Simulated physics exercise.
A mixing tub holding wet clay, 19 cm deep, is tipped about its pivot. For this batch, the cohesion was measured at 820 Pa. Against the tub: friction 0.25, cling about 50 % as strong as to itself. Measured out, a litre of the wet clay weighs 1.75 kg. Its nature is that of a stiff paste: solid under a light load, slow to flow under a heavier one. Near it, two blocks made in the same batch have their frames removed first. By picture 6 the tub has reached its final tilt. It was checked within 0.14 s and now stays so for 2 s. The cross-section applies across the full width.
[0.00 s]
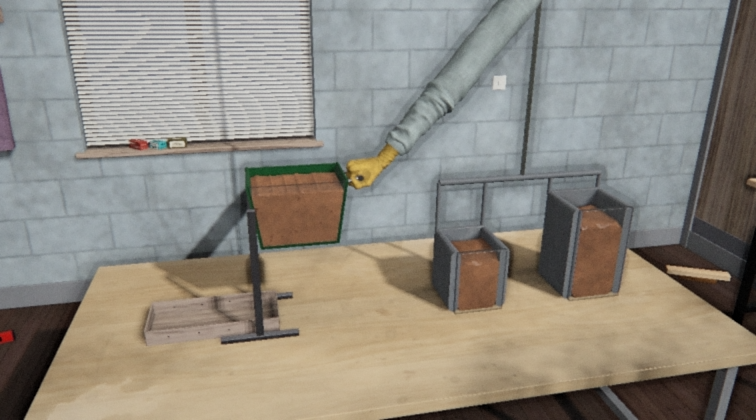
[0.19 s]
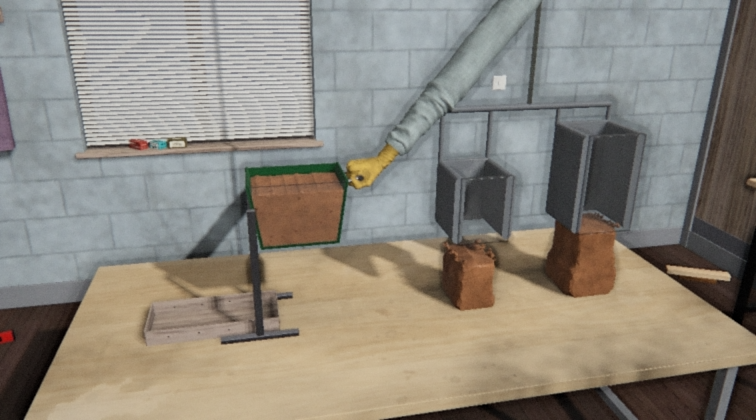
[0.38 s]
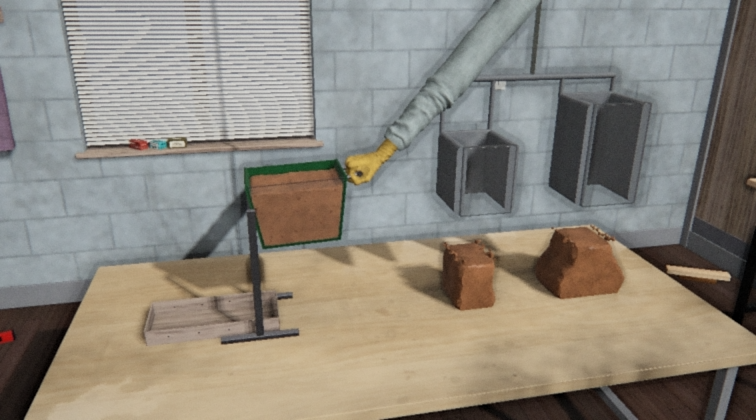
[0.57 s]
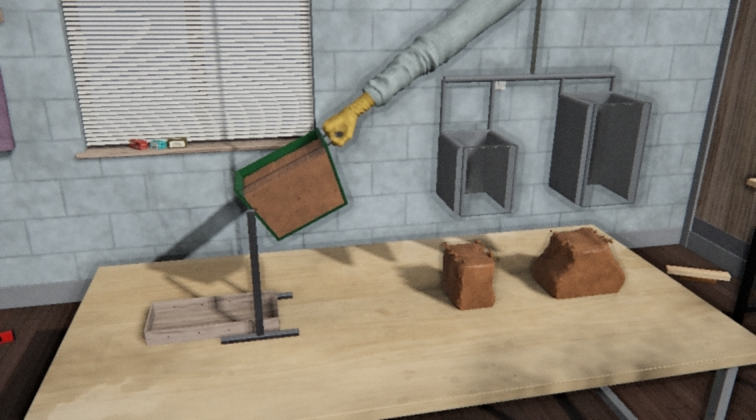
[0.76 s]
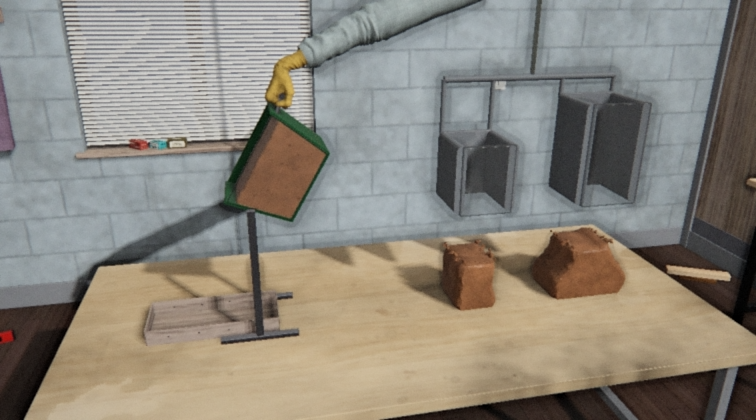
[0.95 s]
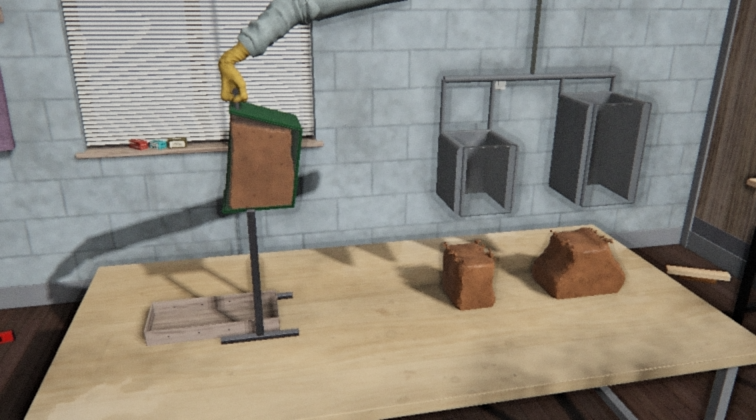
Two joined grey open-sided moulds rise off a pair of reddish-brown clay blocks on a pale wooden table, seen from slightly above in a grey block-walled room, and the right block slumps wider. On the left, a yellow-gloved, grey-sleeved arm then swings a clay-filled green tub up and leftward on its dark stand, nearly upright. A wooden tray sits below, blinds hang behind, and the camera stays still.
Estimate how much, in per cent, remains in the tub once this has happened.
I would say about 38 per cent remains in the tub.
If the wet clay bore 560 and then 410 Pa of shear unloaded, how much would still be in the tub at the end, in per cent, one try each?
Going in order, it's 40 % and then 45 %.
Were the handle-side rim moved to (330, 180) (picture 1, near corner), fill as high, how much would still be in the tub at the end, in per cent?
That would leave about 100 % in the tub.
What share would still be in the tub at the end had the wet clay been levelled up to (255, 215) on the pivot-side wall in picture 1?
Then about 100 %.
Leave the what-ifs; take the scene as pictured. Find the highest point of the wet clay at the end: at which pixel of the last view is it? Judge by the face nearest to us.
Looking at the last picture, I'd put it at about (281, 164).
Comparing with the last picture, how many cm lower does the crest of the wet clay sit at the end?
About 12 cm.
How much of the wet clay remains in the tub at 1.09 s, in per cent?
It comes to about 95 percent of the start.
After 1.09 s, the tub is at 82 degrees and holds 93 %.
After 1.26 s, the tub is at 82 degrees and holds 72 %.
After 1.43 s, the tub is at 82 degrees and holds 54 %.
After 1.60 s, the tub is at 82 degrees and holds 43 %.
After 2.95 s, at the end, the tub is at 82 degrees and holds 38 %.
